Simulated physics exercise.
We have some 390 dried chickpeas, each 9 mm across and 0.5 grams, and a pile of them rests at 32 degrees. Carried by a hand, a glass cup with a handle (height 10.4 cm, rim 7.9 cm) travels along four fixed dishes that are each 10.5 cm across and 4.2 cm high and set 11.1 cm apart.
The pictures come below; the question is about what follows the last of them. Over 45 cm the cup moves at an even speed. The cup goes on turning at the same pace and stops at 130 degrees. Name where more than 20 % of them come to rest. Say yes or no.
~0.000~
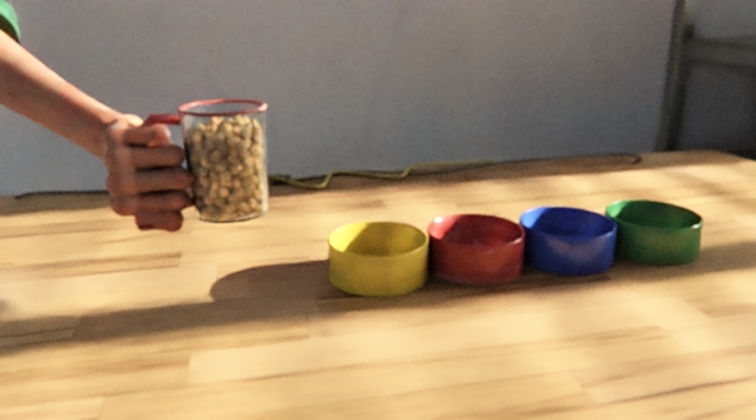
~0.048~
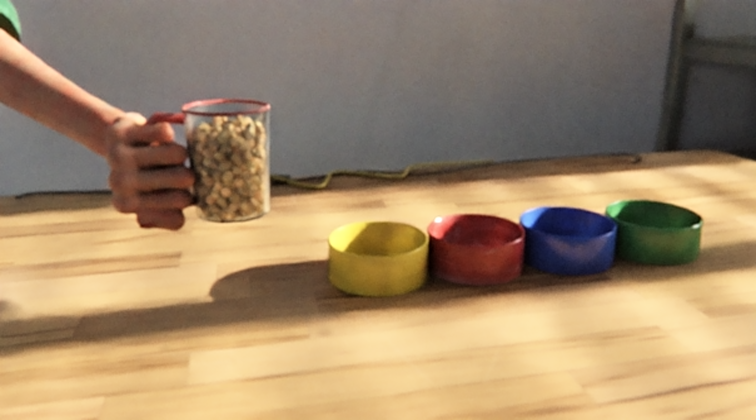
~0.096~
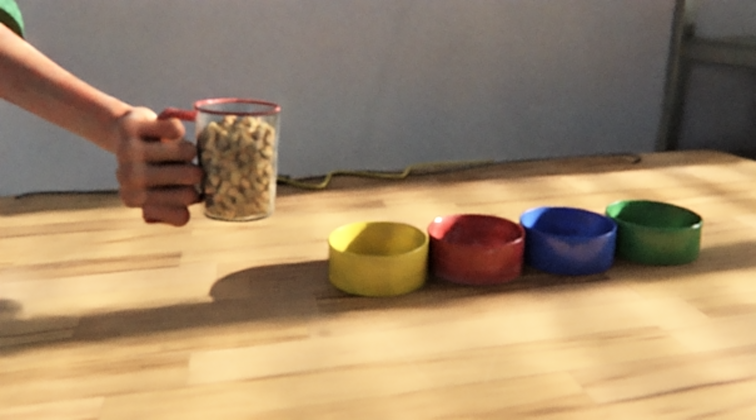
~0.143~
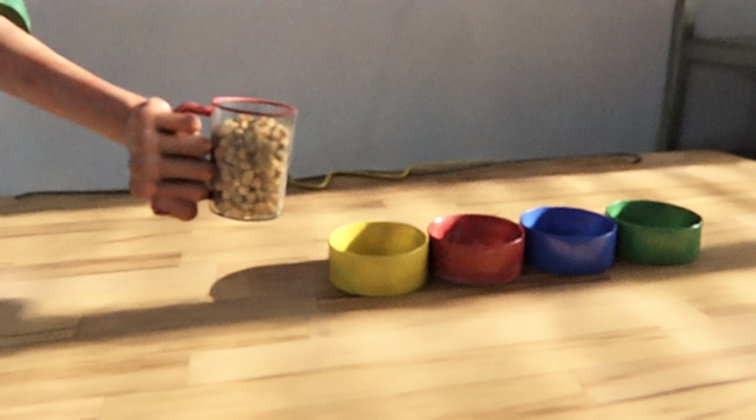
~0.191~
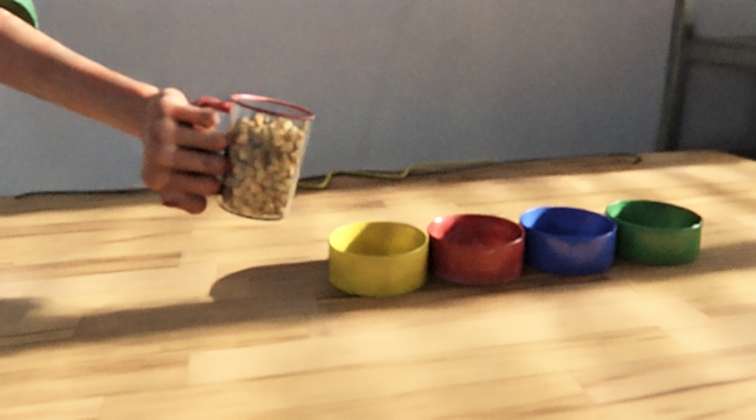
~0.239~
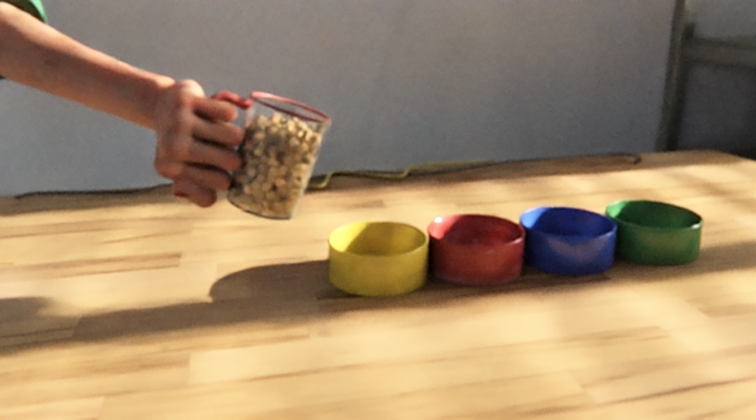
Red dish: No, blue dish: Yes, green dish: No, yellow dish: No, counter: No.
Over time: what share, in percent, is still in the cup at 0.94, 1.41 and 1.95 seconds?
95, 10, 0.
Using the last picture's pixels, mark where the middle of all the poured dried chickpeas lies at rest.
At about (581, 239).
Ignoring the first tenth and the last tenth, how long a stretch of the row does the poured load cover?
Spread: Around 14 cm.
After 0.94 s, tilt 97 degrees; cup holds 95 %.
After 1.41 s, tilt 130 degrees; cup holds 10 %, blue 85 %.
After 1.95 s, tilt 130 degrees; cup holds 0 %, blue 75 %, green 10 %.
By 2.2 s all is still; red 0 %, blue 75 %, green 10 %, yellow 0 %, counter 15 %.
